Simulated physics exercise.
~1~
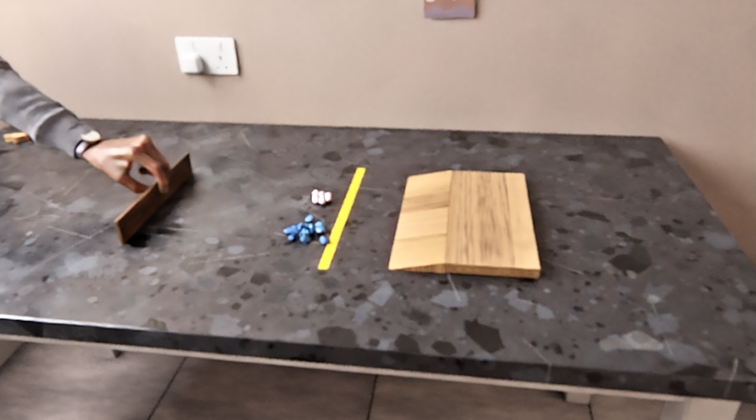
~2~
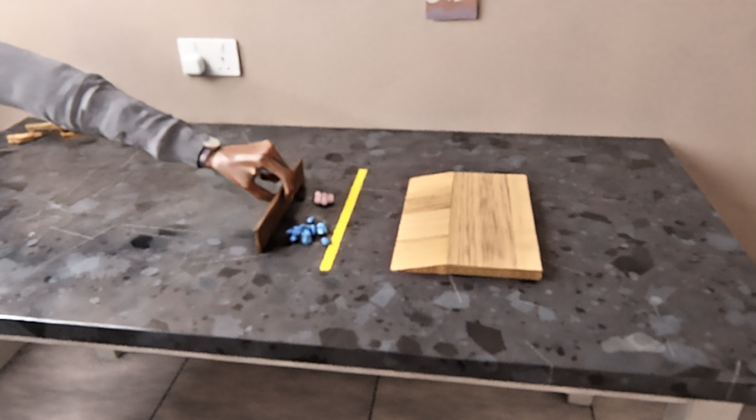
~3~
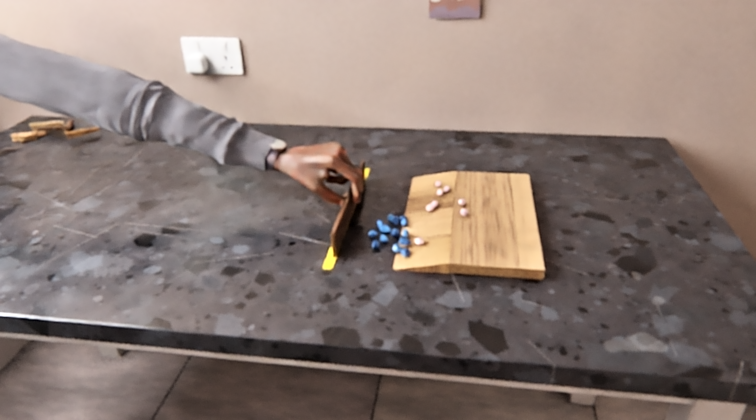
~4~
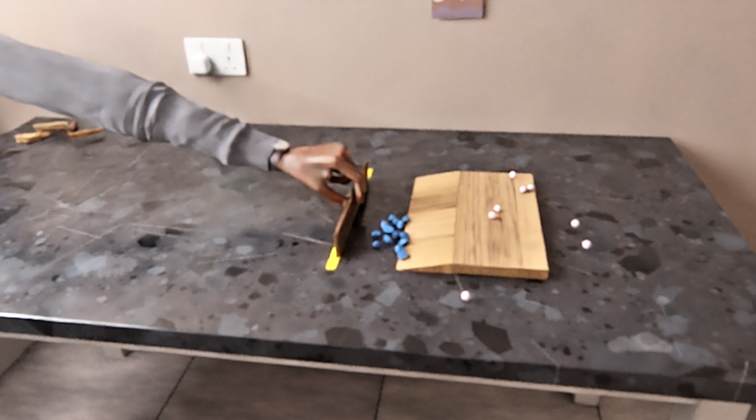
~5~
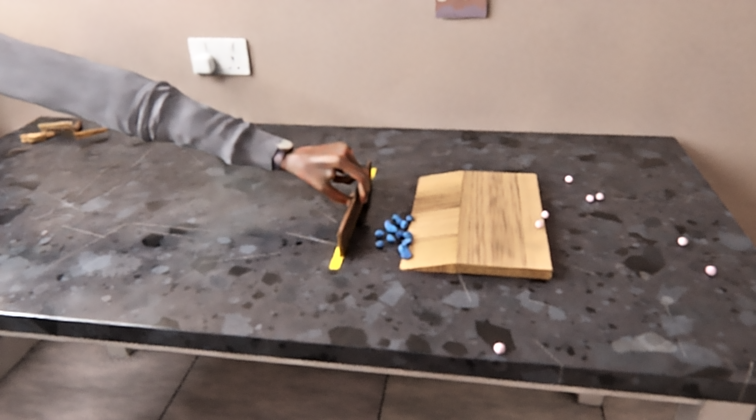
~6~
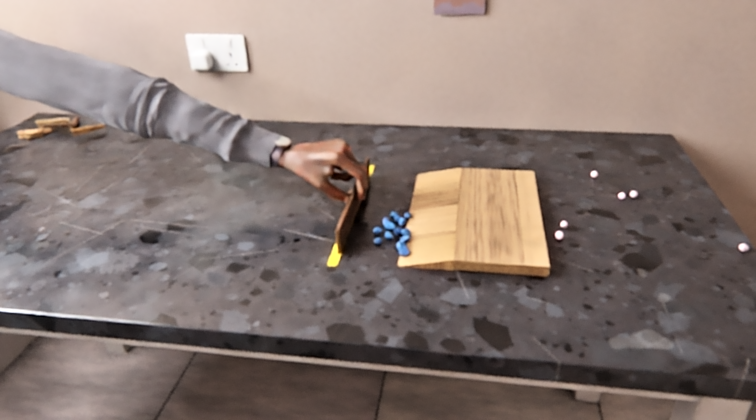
A hand pushed a strip of wood right to a yellow tape line and stopped, sending small pale beads up over a wooden ramp and scattering across the table beyond, while the blue pieces slid only to the ramp's lower edge and stayed bunched there.
